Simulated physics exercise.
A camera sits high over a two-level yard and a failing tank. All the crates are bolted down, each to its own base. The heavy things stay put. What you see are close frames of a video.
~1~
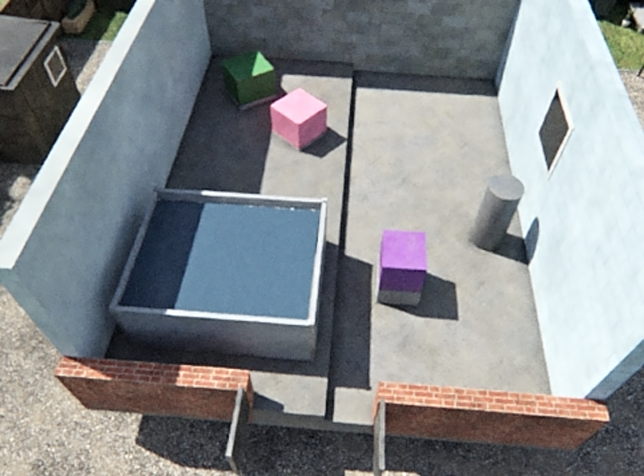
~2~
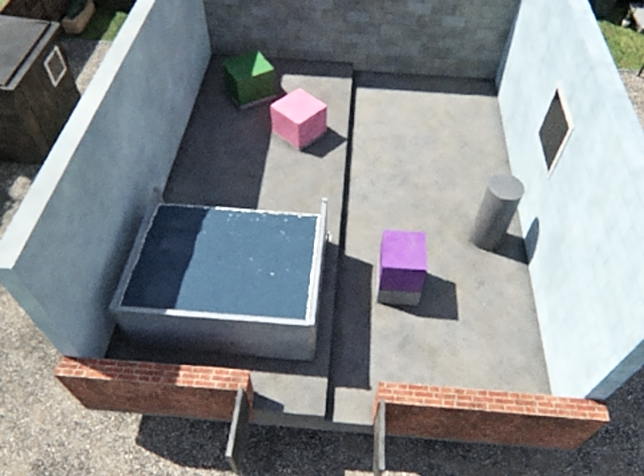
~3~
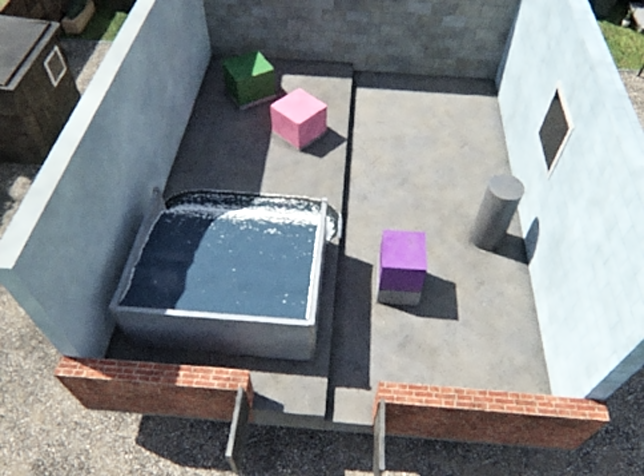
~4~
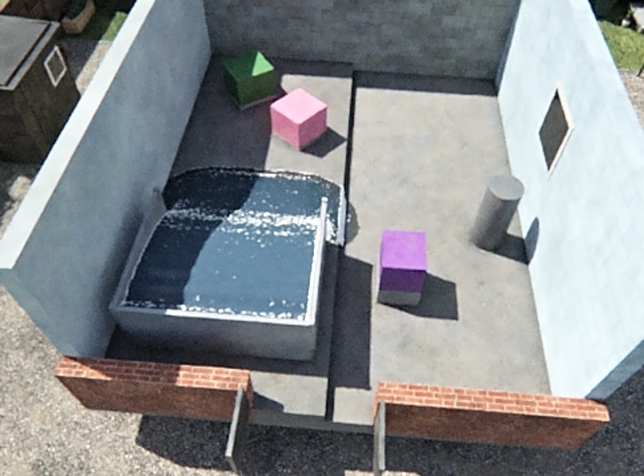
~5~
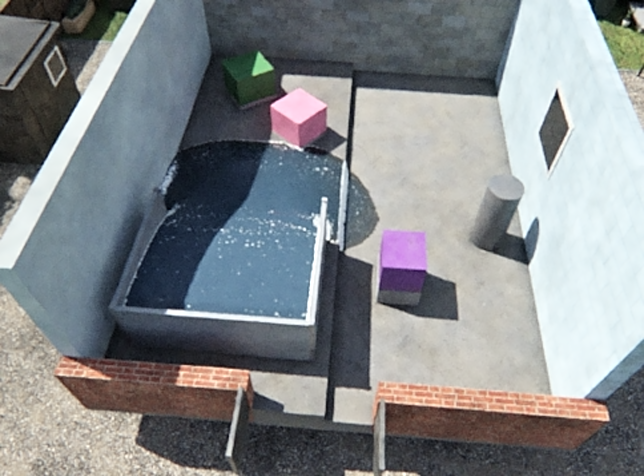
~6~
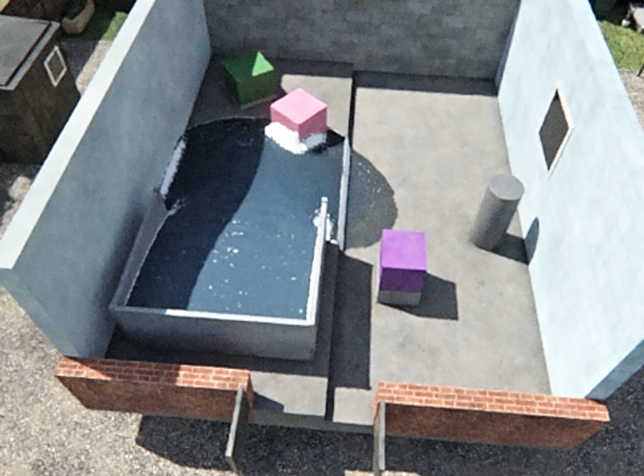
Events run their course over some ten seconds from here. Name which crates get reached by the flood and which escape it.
The pink crate will be a wet one; the green crate will be a wet one; the purple crate will be a dry one.
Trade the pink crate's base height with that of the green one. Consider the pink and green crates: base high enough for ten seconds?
One by one: The pink crate is reached; the green crate is reached.
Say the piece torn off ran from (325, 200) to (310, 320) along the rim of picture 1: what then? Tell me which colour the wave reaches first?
It's the purple crate.
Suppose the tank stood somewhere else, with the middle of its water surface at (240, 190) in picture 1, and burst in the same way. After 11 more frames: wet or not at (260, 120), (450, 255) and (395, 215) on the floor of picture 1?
Results in order - swamped, left untouched, left untouched.
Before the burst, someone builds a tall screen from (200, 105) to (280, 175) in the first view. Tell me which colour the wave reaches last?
That is the one in purple.
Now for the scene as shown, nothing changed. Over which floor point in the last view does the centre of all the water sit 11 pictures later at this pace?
My reading is close to (274, 169).
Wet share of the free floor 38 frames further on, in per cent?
I'd estimate some 90 per cent.
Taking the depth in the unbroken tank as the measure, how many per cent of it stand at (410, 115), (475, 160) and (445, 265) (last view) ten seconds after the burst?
Some 14, 16 and 14 in a hundred.
A moment on, water covers 45 % of the floor; the pink crate water round its plinth, the green crate water round its plinth, the purple crate not reached.
Next, water covers 65 % of the floor; the pink crate water round its plinth, the green crate water round its plinth, the purple crate water round its plinth.
Then, water covers 65 % of the floor; the pink crate water round its plinth, the green crate water round its plinth, the purple crate water round its plinth.
Later, water covers 90 % of the floor; the pink crate water round its plinth, the green crate water round its plinth, the purple crate water round its plinth.
In the end, water covers 95 % of the floor; the pink crate was topped, the green crate was topped, the purple crate stayed above the water.
